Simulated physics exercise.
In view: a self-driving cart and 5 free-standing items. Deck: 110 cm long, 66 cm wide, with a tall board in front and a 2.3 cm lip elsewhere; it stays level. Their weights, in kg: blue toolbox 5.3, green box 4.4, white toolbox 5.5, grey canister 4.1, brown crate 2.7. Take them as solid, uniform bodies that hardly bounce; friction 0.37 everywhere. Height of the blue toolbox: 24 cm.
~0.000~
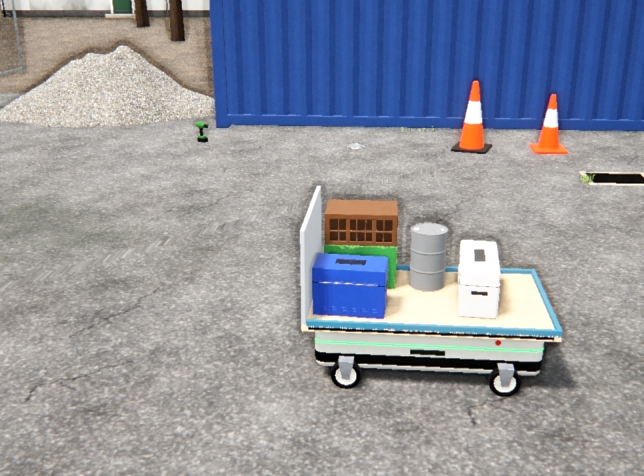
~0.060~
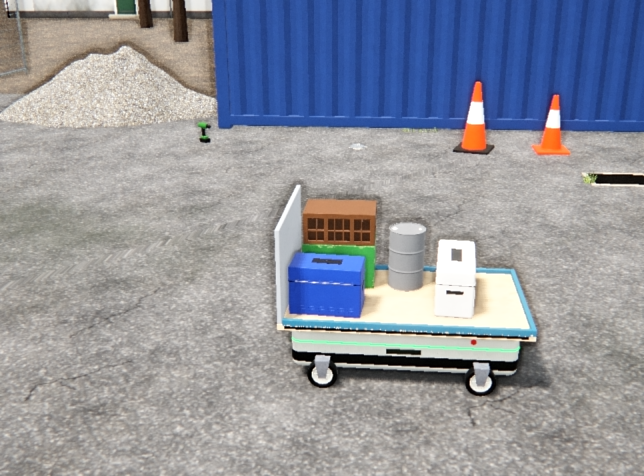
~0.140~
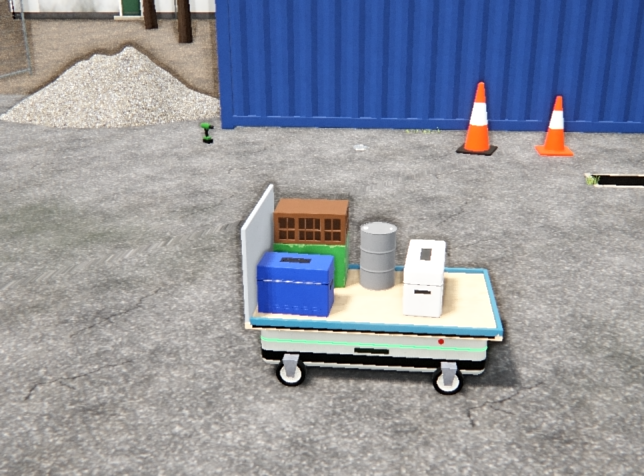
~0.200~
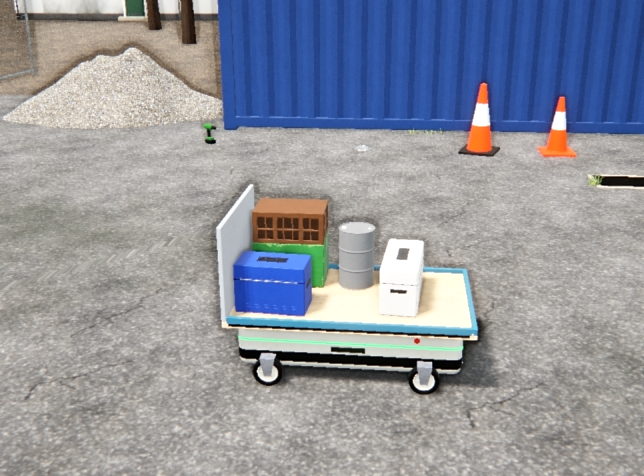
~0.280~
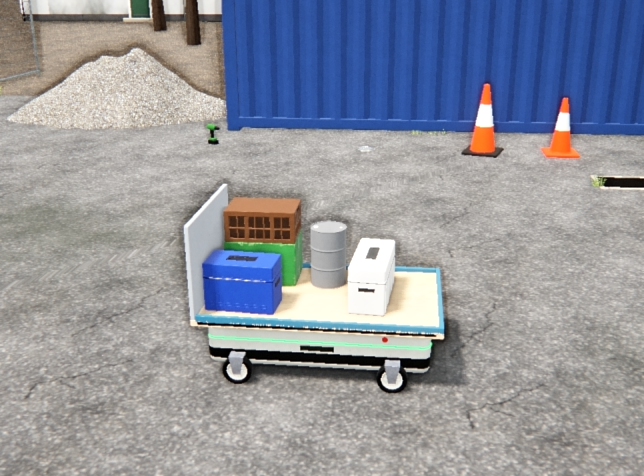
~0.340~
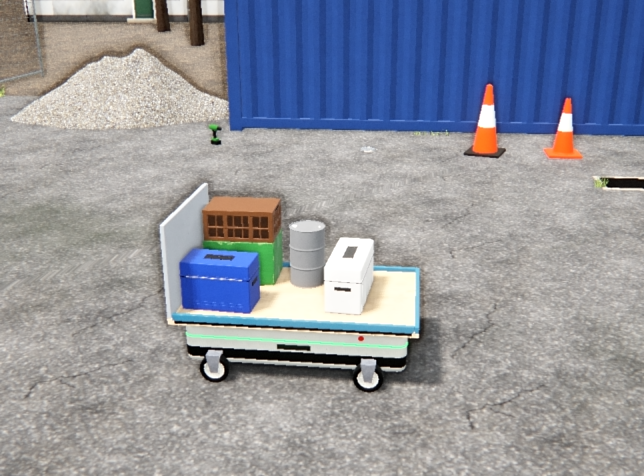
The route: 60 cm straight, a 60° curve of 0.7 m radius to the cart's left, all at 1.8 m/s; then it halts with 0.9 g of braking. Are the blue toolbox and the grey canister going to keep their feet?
The blue toolbox stays upright and the grey canister tips over.
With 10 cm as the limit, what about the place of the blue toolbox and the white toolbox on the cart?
The blue toolbox stays put; the white toolbox ends elsewhere.
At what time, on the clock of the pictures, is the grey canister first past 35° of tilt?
Near 0.7 s.
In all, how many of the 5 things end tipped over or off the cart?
2 of them.
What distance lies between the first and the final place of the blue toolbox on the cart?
About 4 cm.
Around 0.54 s, cart has run 97 cm, turned 18°; brown crate now off the cart; blue toolbox at 5° to upright near (149, 284); grey canister shifted 8 cm near (229, 256).
Around 0.84 s, cart has run 151 cm, turned 58°; grey canister now off the cart; blue toolbox shifted 14 cm near (52, 366); white toolbox shifted 11 cm.
Around 1.14 s, cart has run 182 cm, turned 60°, stopped; blue toolbox shifted 4 cm; white toolbox shifted 17 cm; green box shifted 7 cm.
Finally (1.8 s), off the cart and tipped over, grey canister and brown crate; not toppled but over 10 cm from the start, white toolbox; the other 2 still in place (within 10 cm).
